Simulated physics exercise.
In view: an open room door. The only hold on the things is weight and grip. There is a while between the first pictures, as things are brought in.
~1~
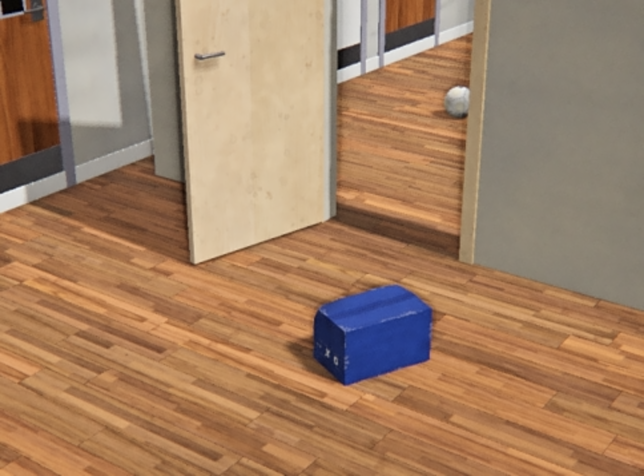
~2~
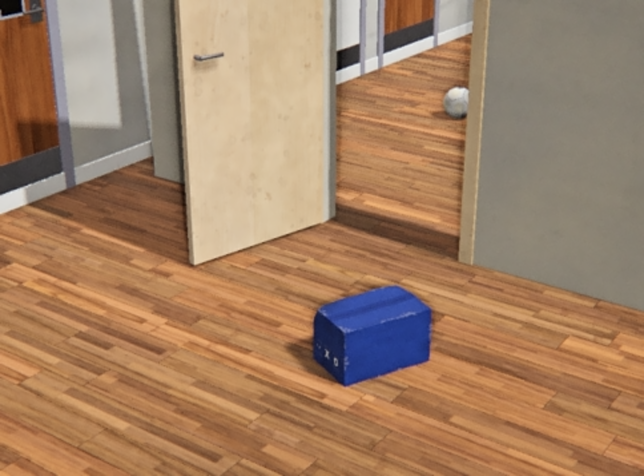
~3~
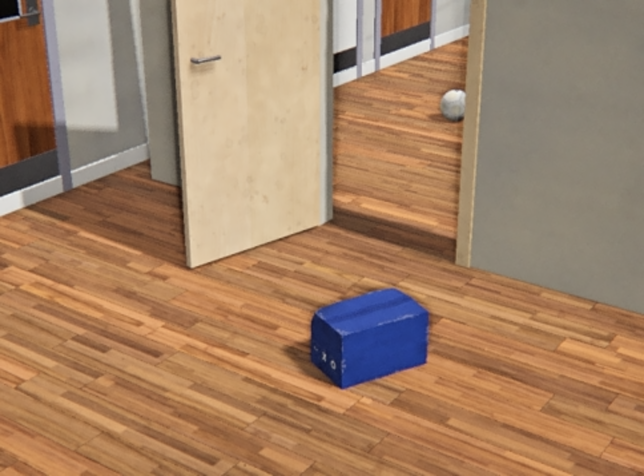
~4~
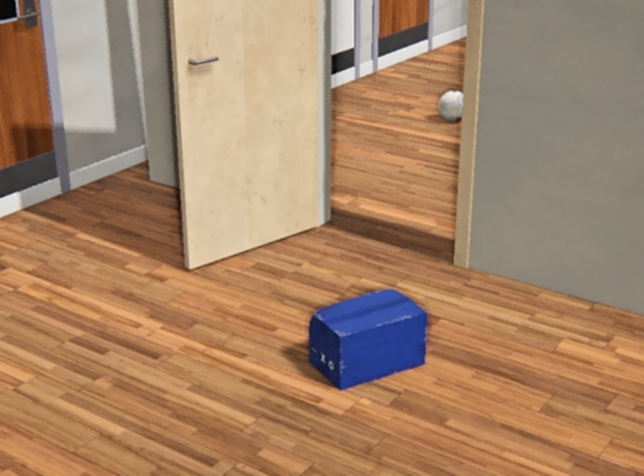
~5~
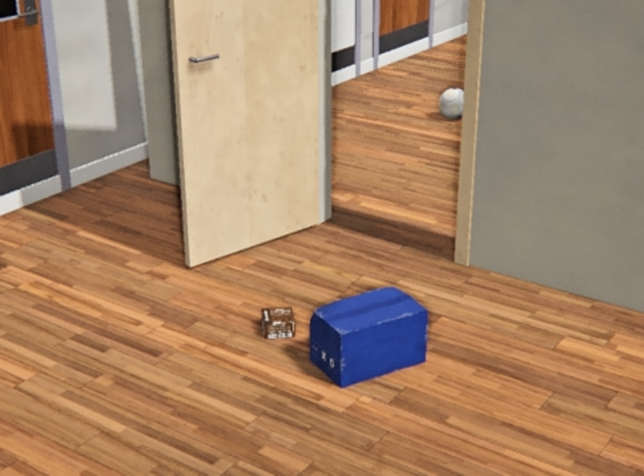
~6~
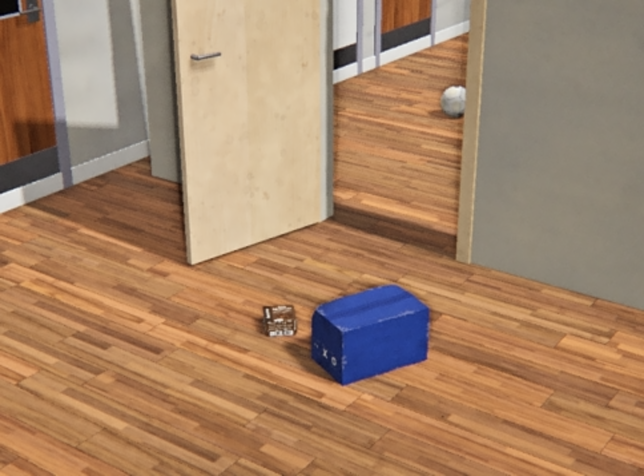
A wide-open door standing still behind a blue box on a wooden floor, a small brown box later appearing beside it.
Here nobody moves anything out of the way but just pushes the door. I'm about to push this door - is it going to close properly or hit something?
The opening is covered.
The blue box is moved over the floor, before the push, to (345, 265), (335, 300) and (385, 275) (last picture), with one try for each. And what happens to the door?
The first time it gets stopped, the second time it closes all the way, the third time it gets stopped.
Then, 0.60 s past the last view, open by 85°.
Then, 1.00 s past the last view, open by 57°.
Then, 1.30 s past the last view, open by 34°.
Then, 1.60 s past the last view, open by 9°.
Finally, open by 0°; both still in place. Final places as the last picture's camera would see them, brown box near (280, 320).
